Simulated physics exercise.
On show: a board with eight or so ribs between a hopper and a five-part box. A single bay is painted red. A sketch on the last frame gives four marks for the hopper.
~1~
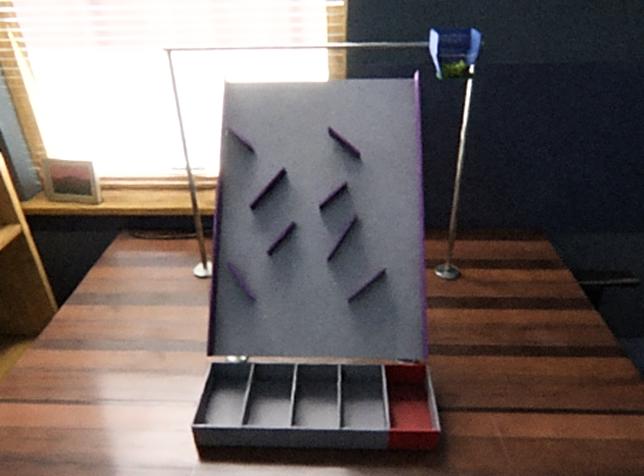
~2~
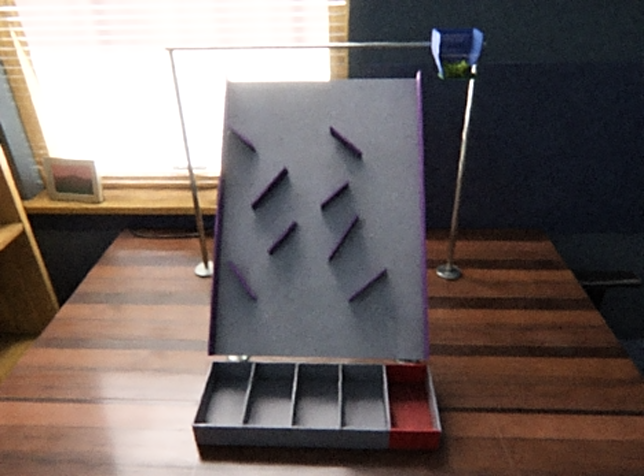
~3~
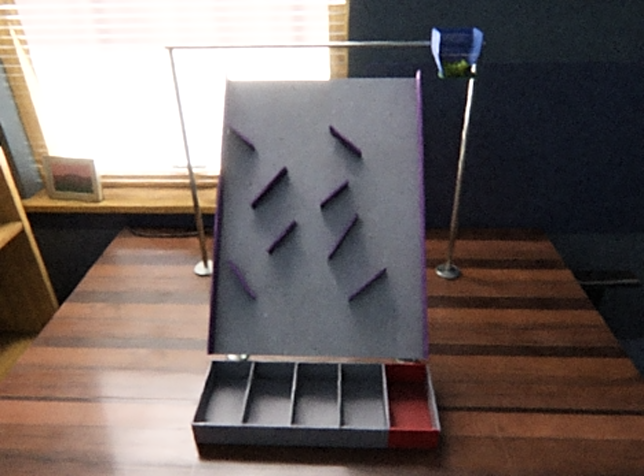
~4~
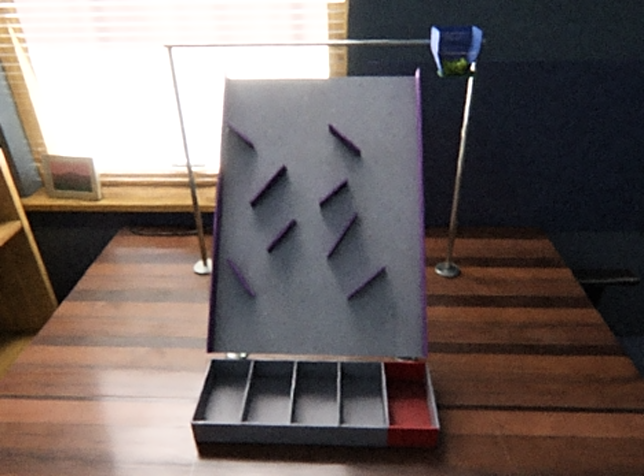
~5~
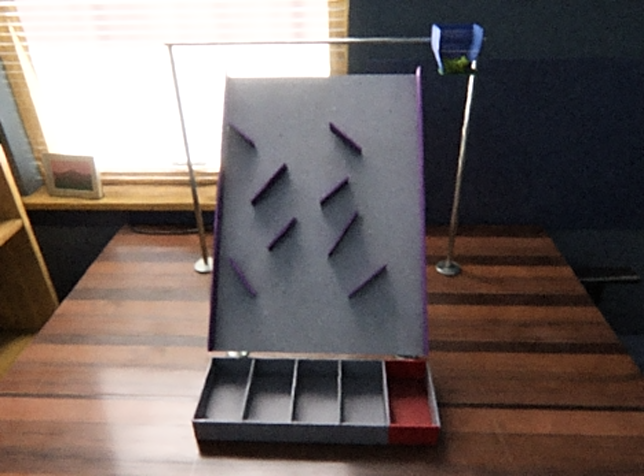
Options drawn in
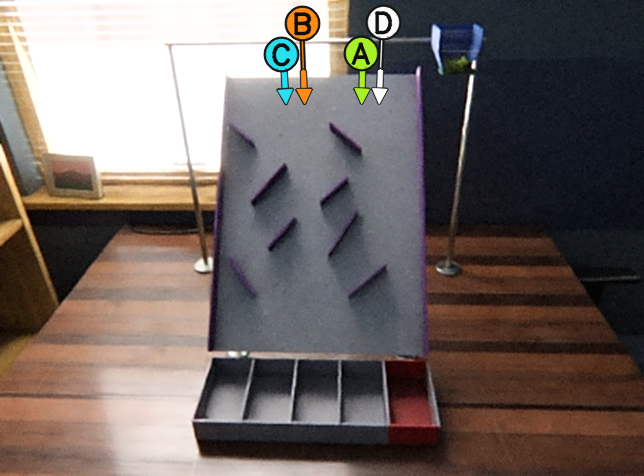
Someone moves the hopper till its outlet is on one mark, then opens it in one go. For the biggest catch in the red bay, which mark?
The best mark is A.
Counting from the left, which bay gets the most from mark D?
The fifth from the left.
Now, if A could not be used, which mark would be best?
The answer is D.
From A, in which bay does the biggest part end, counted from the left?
The fifth from the left.
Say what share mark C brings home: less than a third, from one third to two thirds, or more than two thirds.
It is less than a third.
On the marked copy, mark A meets the board at (361, 98); mark B meets the board at (304, 98); mark C meets the board at (285, 98); mark D meets the board at (379, 98).
If A is chosen, the bulk in the red bay, close to a quarter in other bays, only a few outside the box.
If B is chosen, none at all in the red bay, all but a few in other bays, a small share outside the box.
If C is chosen, none at all in the red bay, the whole lot in other bays.
If D is chosen, close to half in the red bay, close to half in other bays, only a few outside the box.
